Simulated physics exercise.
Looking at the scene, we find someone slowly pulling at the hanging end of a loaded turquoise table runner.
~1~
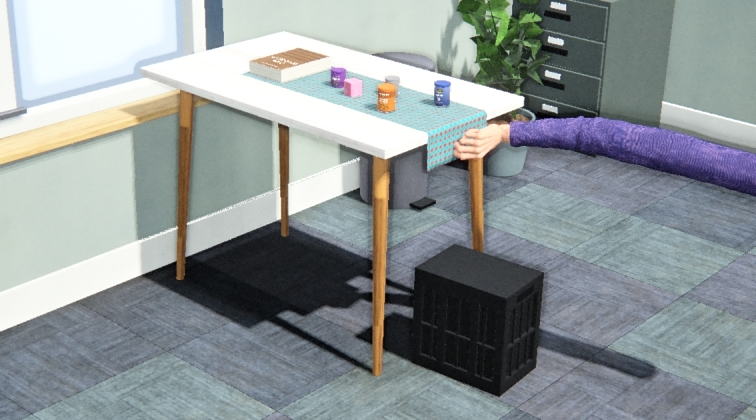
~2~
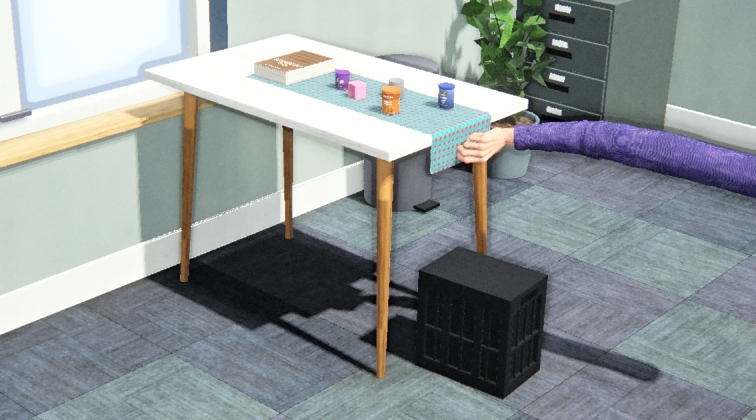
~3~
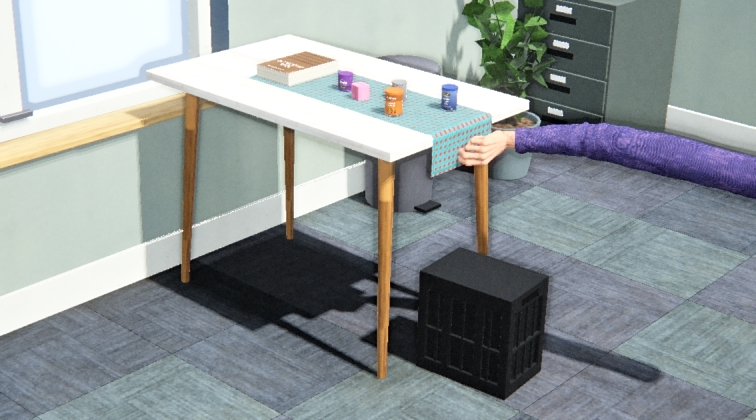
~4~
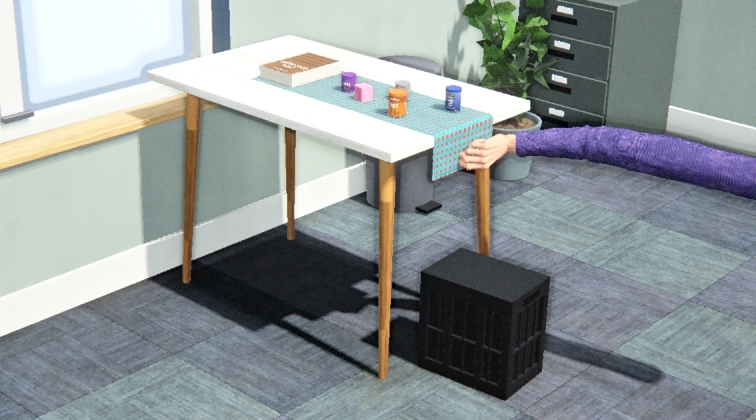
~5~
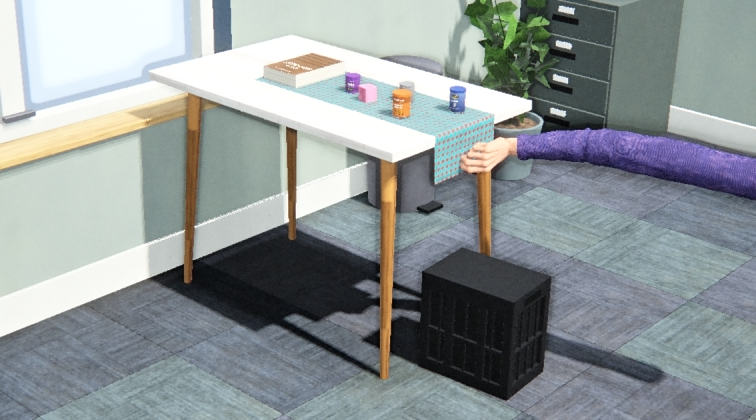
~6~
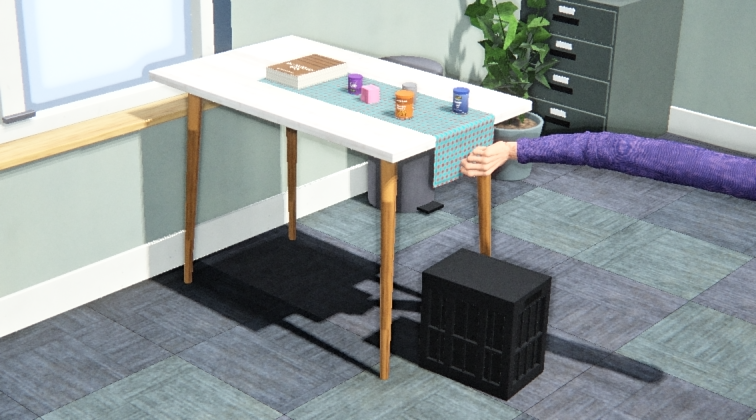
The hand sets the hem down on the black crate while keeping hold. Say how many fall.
Exactly three go over.
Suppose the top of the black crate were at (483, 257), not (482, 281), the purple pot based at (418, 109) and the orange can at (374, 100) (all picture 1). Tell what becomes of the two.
Result: Purple pot gone, orange can still there.
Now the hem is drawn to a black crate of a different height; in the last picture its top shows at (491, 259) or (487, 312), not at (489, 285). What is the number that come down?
Going over the edge would be 2 and 4.
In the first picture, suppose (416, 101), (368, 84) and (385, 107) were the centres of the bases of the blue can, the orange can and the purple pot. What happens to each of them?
Blue can gone, orange can stays, purple pot gone.
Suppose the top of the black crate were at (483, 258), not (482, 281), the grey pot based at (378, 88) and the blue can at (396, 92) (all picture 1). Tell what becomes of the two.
Grey pot: Safe; blue can: Safe.
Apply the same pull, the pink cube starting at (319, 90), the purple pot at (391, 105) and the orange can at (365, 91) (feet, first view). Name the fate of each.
Pink cube - stays aboard, purple pot - leaves the top, orange can - stays aboard.
A little later, hem near (462, 240); blue can and orange can gone.
Next, hem on the crate; blue can, orange can and grey pot gone.
When it is over, hem on the crate; blue can, orange can and grey pot gone. The answer is three.
